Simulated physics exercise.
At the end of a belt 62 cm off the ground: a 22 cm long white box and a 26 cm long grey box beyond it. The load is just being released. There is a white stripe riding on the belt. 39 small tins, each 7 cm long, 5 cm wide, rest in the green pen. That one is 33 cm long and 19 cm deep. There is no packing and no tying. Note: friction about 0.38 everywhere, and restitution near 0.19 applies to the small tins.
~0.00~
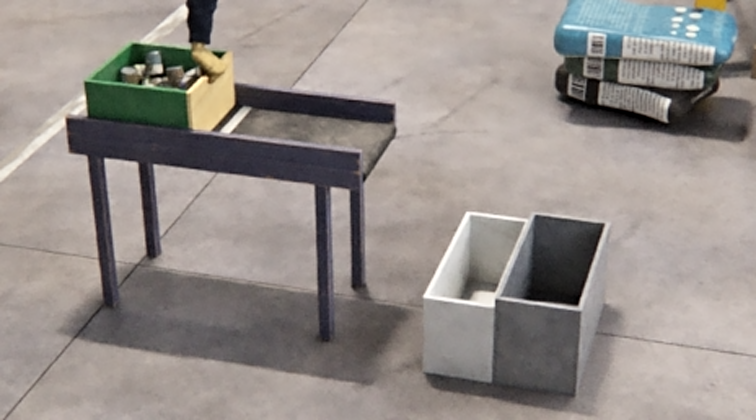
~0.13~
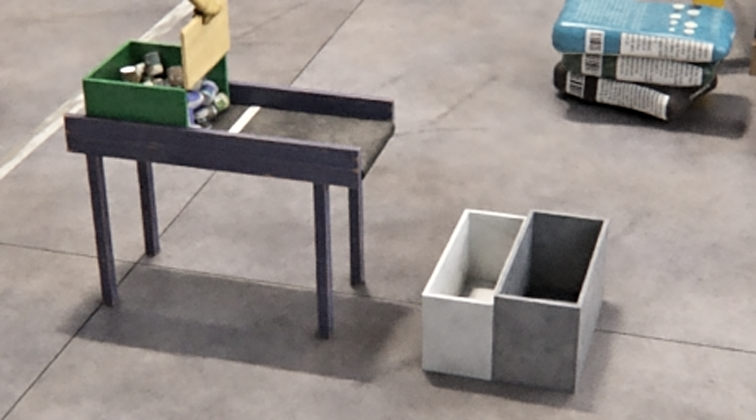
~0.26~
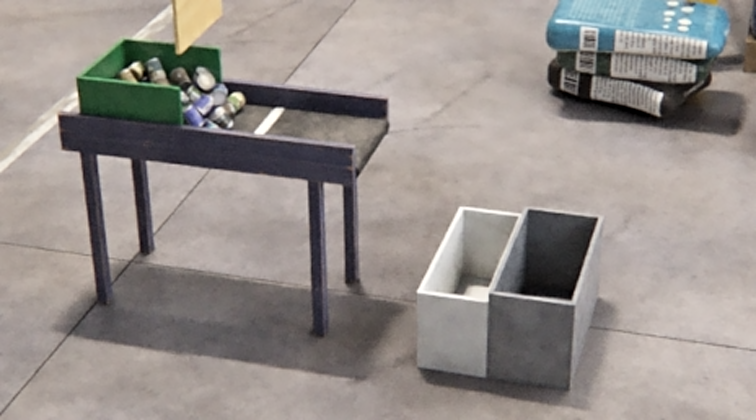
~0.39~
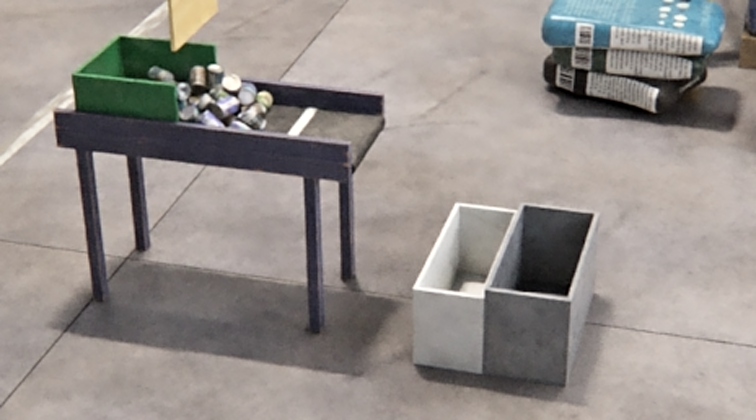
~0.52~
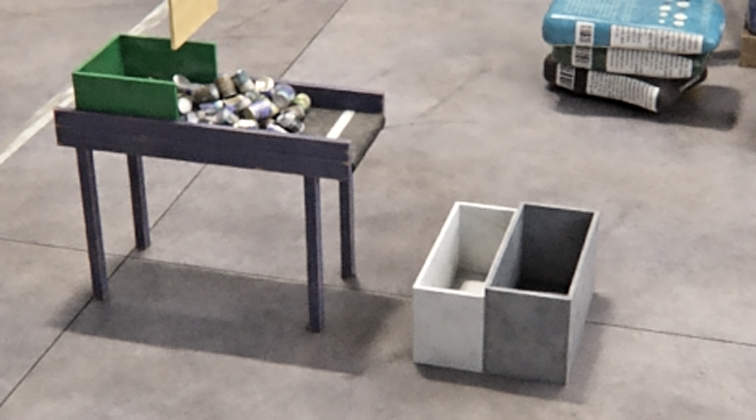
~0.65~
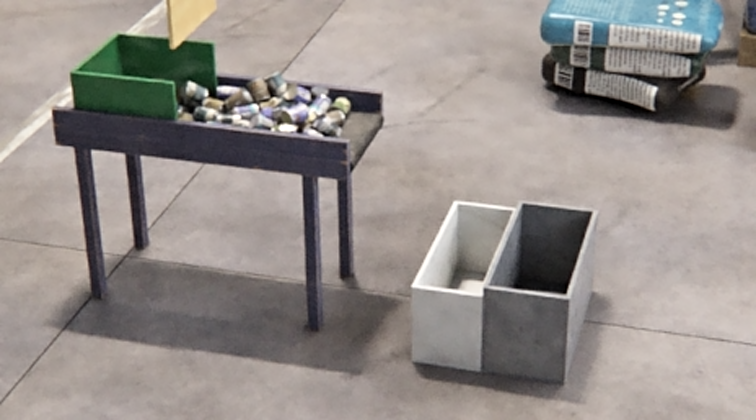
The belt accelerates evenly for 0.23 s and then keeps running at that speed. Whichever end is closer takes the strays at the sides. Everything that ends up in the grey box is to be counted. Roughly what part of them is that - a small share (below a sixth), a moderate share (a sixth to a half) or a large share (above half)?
It is a small share, below a sixth.
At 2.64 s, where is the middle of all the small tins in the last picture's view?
Look around pixel (462, 310).
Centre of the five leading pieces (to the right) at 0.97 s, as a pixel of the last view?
(427, 190).
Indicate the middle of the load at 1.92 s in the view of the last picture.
Roughly at pixel (463, 309).
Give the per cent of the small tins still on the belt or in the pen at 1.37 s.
Some 15 per cent.
After 0.97 s, 2 still in the green pen, 21 on the belt and 16 in the air.
After 1.37 s, 25 in the white box, 6 on the belt and 8 in the air.
After 1.92 s, 35 in the white box, 3 on the belt and 1 on the ground short of the white box.
Final count (at 2.64 s), 35 in the white box and 4 on the ground short of the white box. Asked share, 0 of 39, 0 per cent.
